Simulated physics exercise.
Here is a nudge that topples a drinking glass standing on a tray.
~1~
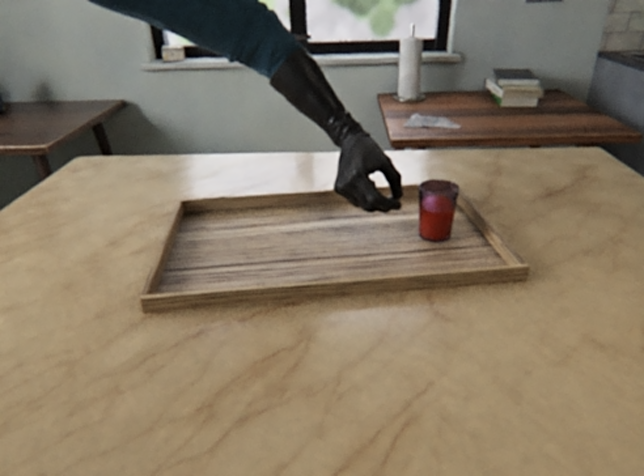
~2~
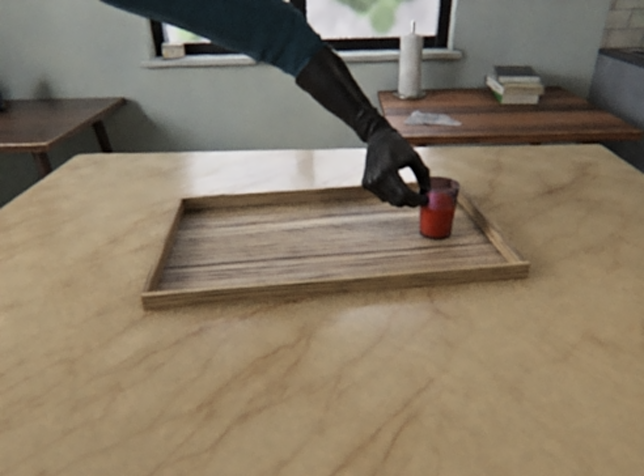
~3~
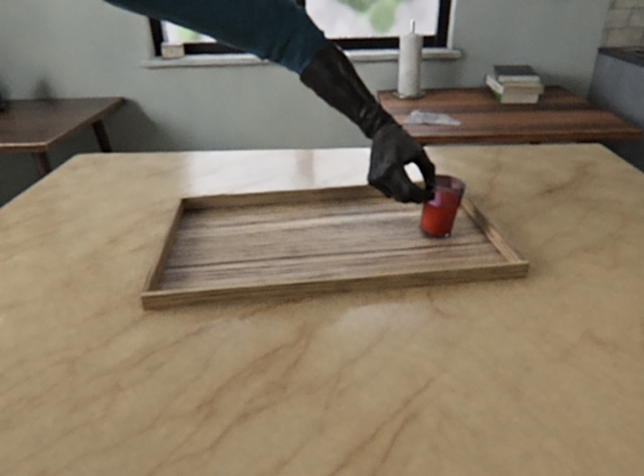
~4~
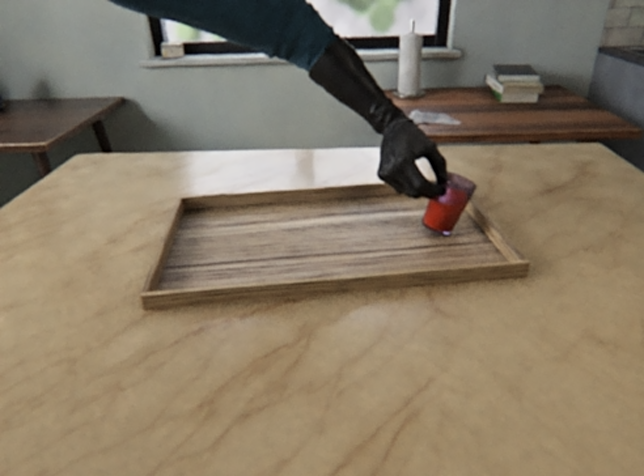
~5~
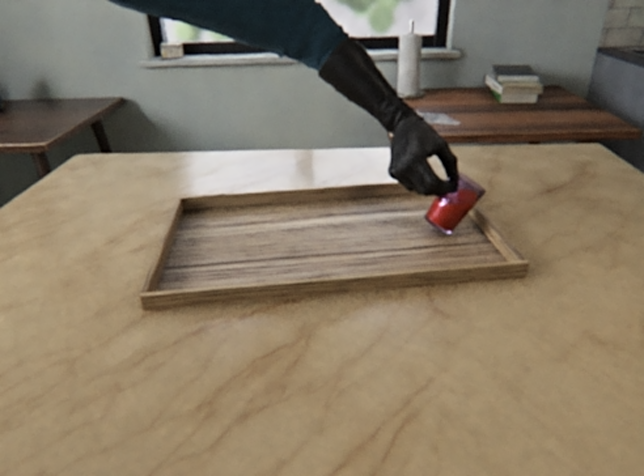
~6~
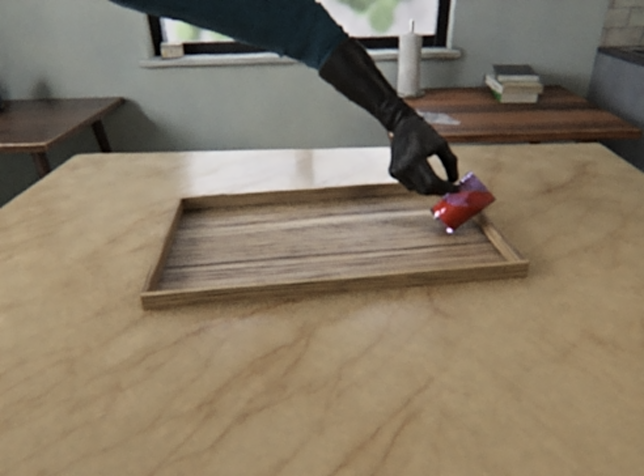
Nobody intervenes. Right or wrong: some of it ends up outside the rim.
Right, some gets outside.
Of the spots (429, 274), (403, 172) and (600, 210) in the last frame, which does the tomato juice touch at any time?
Going in order, the first is out of reach, the second out of reach, and the third covered by the spill.
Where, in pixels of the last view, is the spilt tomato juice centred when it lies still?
Resting centre: About (623, 216).
A moment on, the drinking glass lies across the rim; the puddle covers about as much as a plate; it spreads outside the tray.
Further on, the puddle covers about as much as a tray; it spreads outside the tray.
When it is over, the puddle covers about as much as a tray; it spreads outside the tray.
